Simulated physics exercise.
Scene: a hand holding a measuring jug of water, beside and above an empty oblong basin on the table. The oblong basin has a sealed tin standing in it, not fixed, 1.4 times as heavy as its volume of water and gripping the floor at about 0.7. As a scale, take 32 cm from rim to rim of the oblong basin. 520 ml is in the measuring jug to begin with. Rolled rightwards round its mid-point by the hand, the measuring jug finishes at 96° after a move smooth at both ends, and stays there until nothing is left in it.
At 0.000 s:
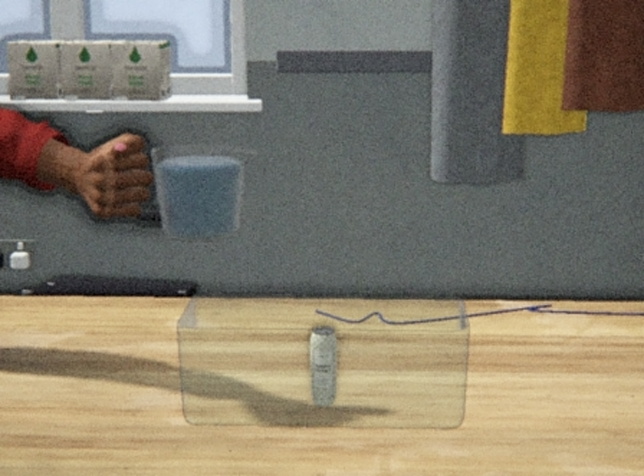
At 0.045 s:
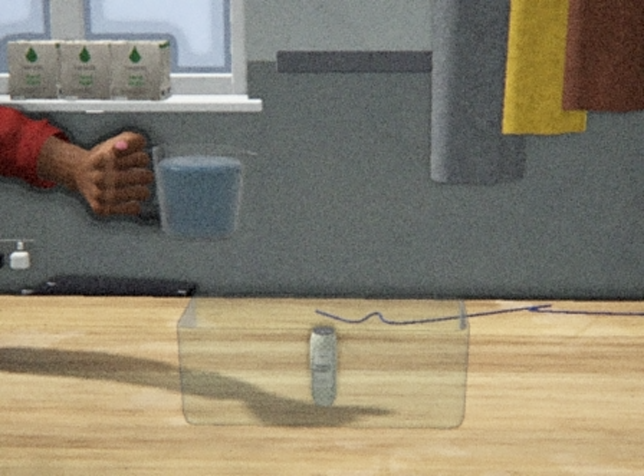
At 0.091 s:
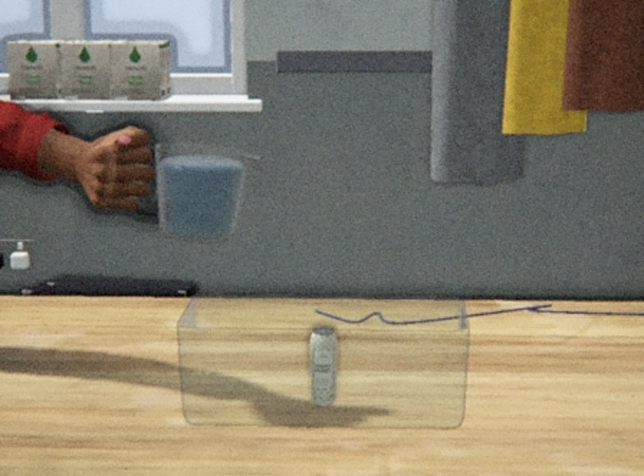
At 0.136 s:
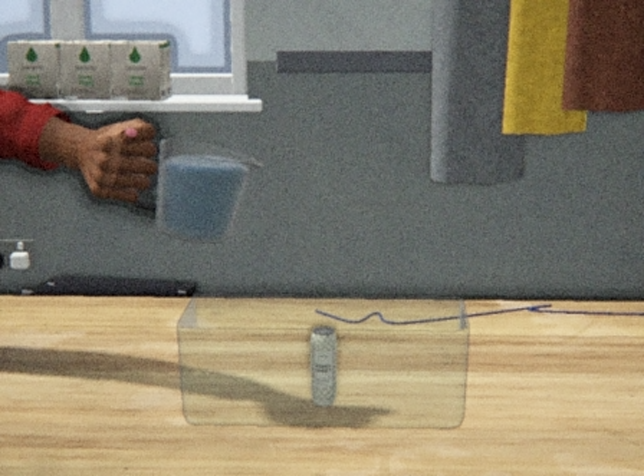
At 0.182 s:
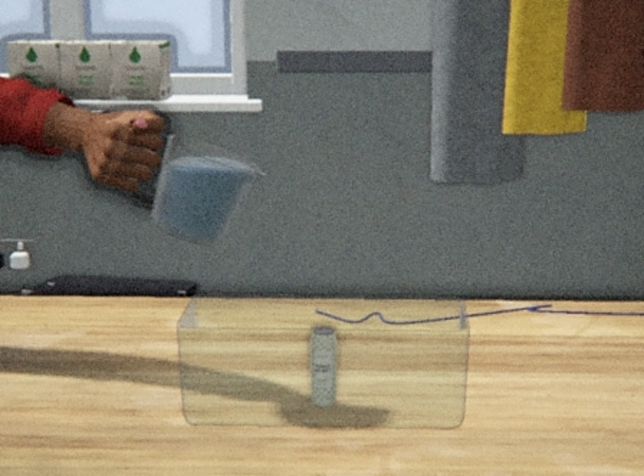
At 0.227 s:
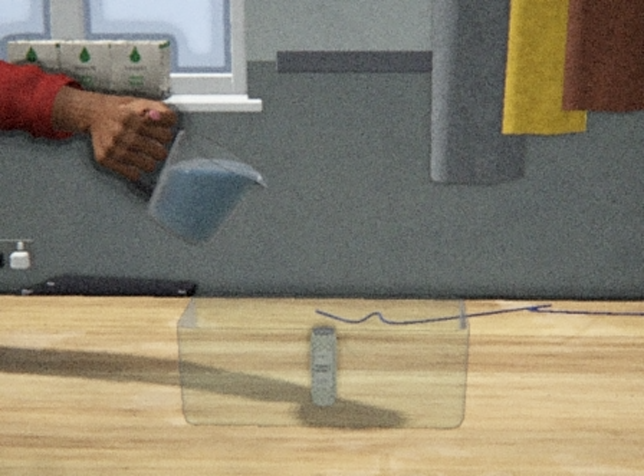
To begin with, a hand in a red sleeve holds a clear jug of blue water upright, above and to the left of a see-through oblong basin on a wooden table. The hand then tilts the jug rightwards, slowly at first and then further, until the water reaches its pouring edge.
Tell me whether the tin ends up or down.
Tipped.
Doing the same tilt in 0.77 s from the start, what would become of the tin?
Then the tin tumbles.
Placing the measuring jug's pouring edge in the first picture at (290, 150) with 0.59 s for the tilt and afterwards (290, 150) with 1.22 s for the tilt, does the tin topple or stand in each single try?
Trial 1 - tin stays standing; trial 2 - tin stays standing.
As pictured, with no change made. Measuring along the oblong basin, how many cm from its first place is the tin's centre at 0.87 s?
The tin has gone some 6 cm.
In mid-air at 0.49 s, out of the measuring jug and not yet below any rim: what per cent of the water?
About 30 per cent.
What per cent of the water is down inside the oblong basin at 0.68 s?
Reading: Approx. 70 %.
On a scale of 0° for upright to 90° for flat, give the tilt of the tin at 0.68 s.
I'd say it is close to 0 degrees off upright.
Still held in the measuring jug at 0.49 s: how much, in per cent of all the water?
52 %.
Then, 0.49 s in, the tilt is 89° and 51 per cent is still to pour; the tin stands where it began.
Then, 0.68 s in, the tilt is 96° and 13 per cent is still to pour; the tin stands 1 cm from where it began.
Then, 0.87 s in, the tilt is 96° and 3 per cent is still to pour; the tin leans 34°.
Then, 1.09 s in, the tilt is 96° and 0 per cent is still to pour; the tin lies on its side.
Finally, the tin lies on its side.
